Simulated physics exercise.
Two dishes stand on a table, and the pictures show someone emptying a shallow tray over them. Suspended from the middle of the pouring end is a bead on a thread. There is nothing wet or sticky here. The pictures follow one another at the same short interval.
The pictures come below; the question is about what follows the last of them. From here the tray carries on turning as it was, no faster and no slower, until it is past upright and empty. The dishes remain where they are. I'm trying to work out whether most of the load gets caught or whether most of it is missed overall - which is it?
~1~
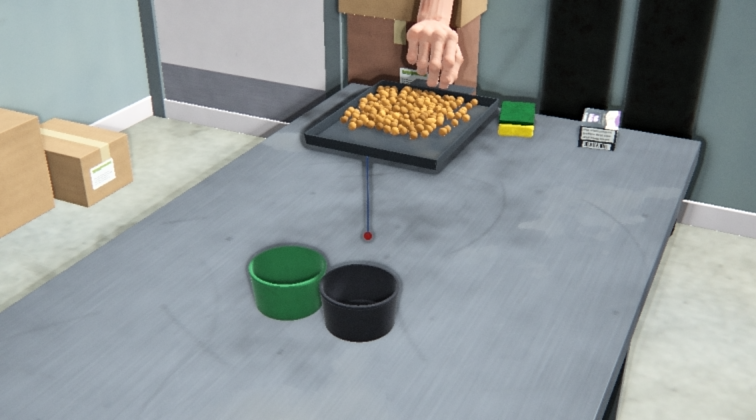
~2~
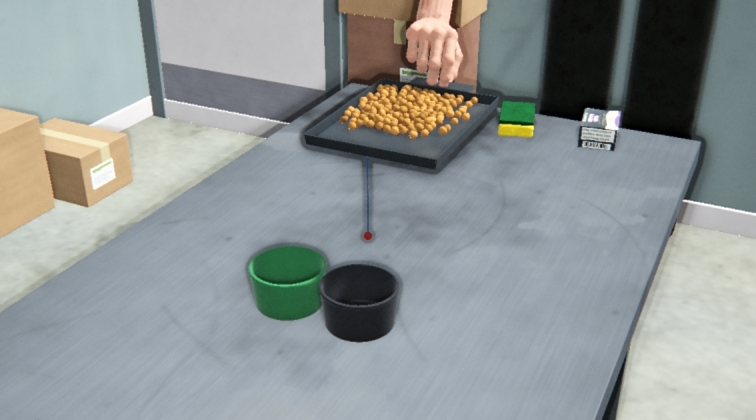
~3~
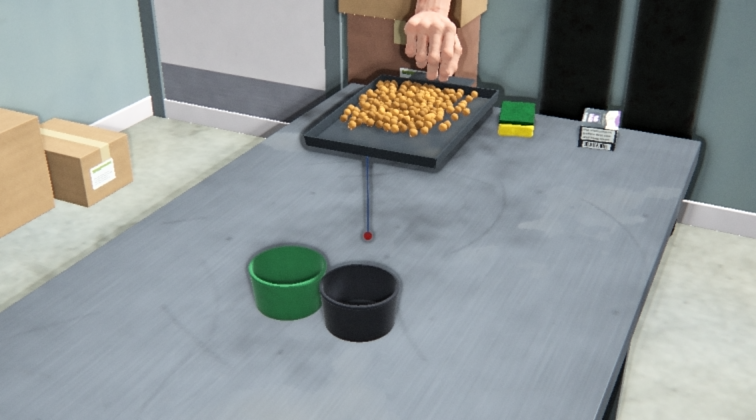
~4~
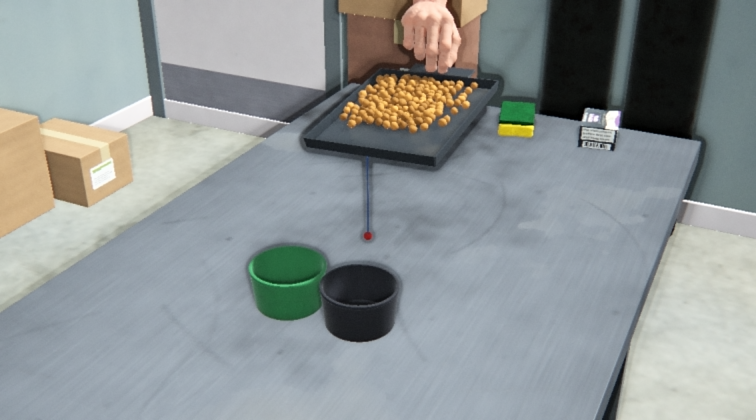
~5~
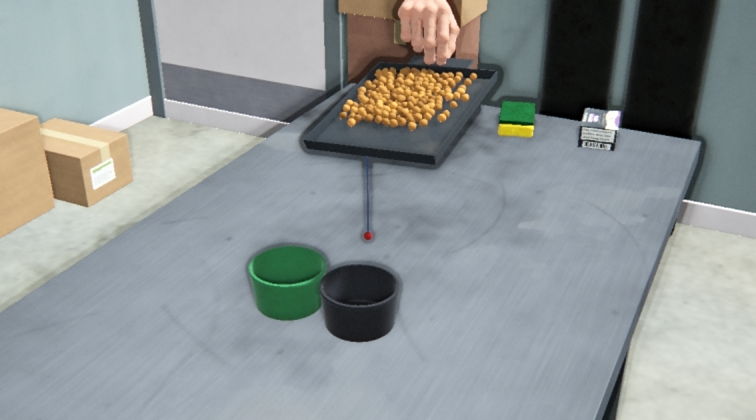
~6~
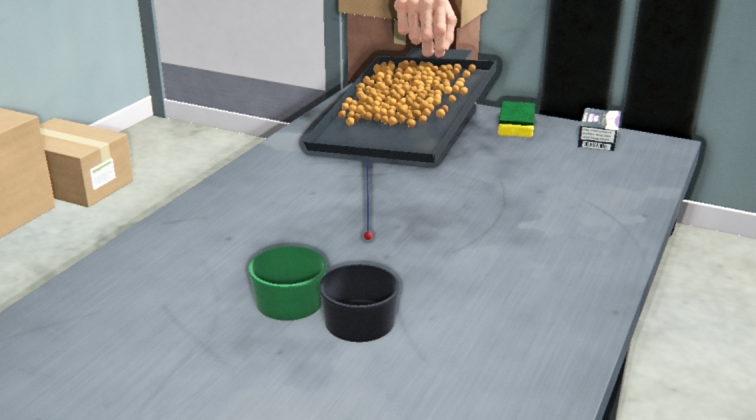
Mostly spilled.
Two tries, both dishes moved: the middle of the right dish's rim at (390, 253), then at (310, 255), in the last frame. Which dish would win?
Taking the places in turn, it's the left side and then the right side.
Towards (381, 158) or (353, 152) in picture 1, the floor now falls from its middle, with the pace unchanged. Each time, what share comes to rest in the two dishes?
50 % and 50 %, roughly.
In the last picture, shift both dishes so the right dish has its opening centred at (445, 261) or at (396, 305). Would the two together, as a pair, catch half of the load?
Taking them in turn, it's short of half and then short of half.
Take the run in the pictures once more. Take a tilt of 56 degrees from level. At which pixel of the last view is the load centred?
Roughly (342, 107).
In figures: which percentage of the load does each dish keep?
Left 20 per cent, right 0 per cent.
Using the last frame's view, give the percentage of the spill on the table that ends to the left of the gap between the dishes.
Roughly 60 percent.
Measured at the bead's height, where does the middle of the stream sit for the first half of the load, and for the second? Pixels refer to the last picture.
First around (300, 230), afterwards around (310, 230).
Shortly afterwards, tray tipped steeply; the bulk on the tray; only a few in the left dish; only a few outside both; a little in the air.
Next, tray tipped right over; the bulk on the tray; only a few in the left dish; a little outside both; only a few in the air.
Some moments later, tray tipped past a quarter turn; only a few in the right dish; a little in the left dish; the bulk outside both.
In the end, tray tipped past a quarter turn; only a few in the right dish; a little in the left dish; the bulk outside both.
